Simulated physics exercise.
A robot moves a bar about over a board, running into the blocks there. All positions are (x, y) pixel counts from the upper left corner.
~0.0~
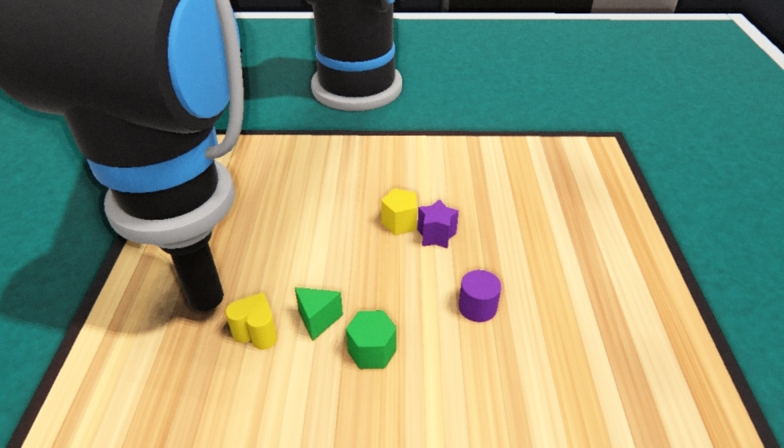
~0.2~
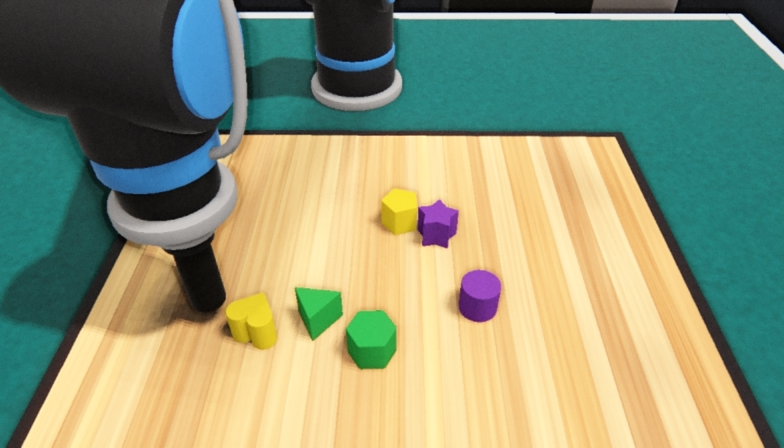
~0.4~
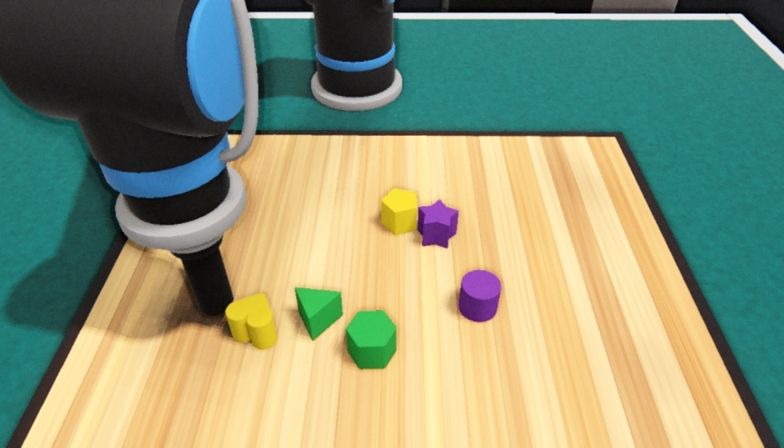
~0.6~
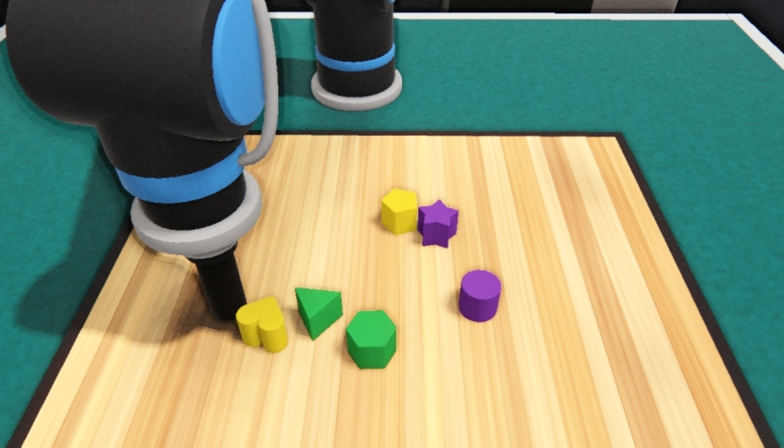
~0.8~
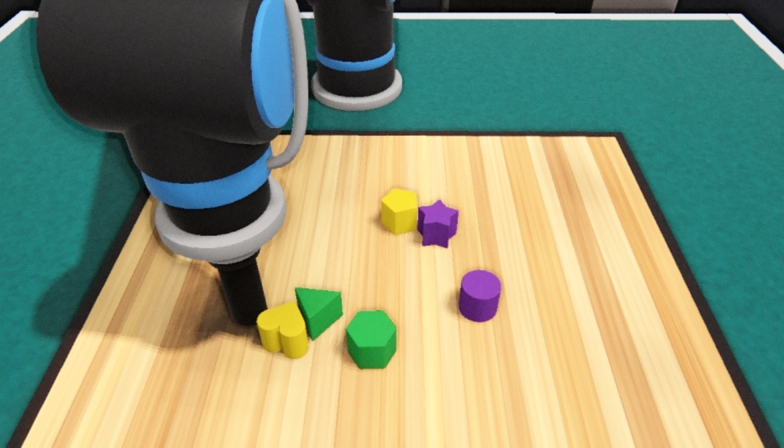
On a wooden board set on a green surface, a robot arm holds a dark bar upright just left of a yellow heart, with green and purple blocks and a yellow pentagon nearby. The bar shifts slightly, then pushes the heart a short way right, up close to the green triangle.
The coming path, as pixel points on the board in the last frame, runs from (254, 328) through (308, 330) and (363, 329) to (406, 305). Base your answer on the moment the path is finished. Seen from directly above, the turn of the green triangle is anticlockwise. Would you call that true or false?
The claim holds.
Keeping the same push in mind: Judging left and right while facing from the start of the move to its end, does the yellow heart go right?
Answer: Yes.
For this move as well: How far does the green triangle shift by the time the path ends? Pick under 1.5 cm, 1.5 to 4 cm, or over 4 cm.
It falls in the over 4 cm band.
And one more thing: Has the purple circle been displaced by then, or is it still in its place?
Left where it is.
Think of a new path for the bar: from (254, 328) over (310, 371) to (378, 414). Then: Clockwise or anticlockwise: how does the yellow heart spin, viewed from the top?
I'd predict that, seen from above, the yellow heart rotates counter-clockwise.
The first path, step by step. One third of the way, bar (307, 316); yellow heart (309, 336); green triangle (336, 295).
Two thirds of the way, bar (364, 315); yellow heart (314, 337), turned 25° clockwise; green triangle (378, 283), turned 35° anticlockwise; green hexagonal block (386, 332), turned 30° clockwise.
At the end, bar (407, 291); yellow heart (314, 337), turned 25° clockwise; green triangle (404, 259), turned 70° anticlockwise; green hexagonal block (389, 332), turned 35° clockwise; purple circle not moved.
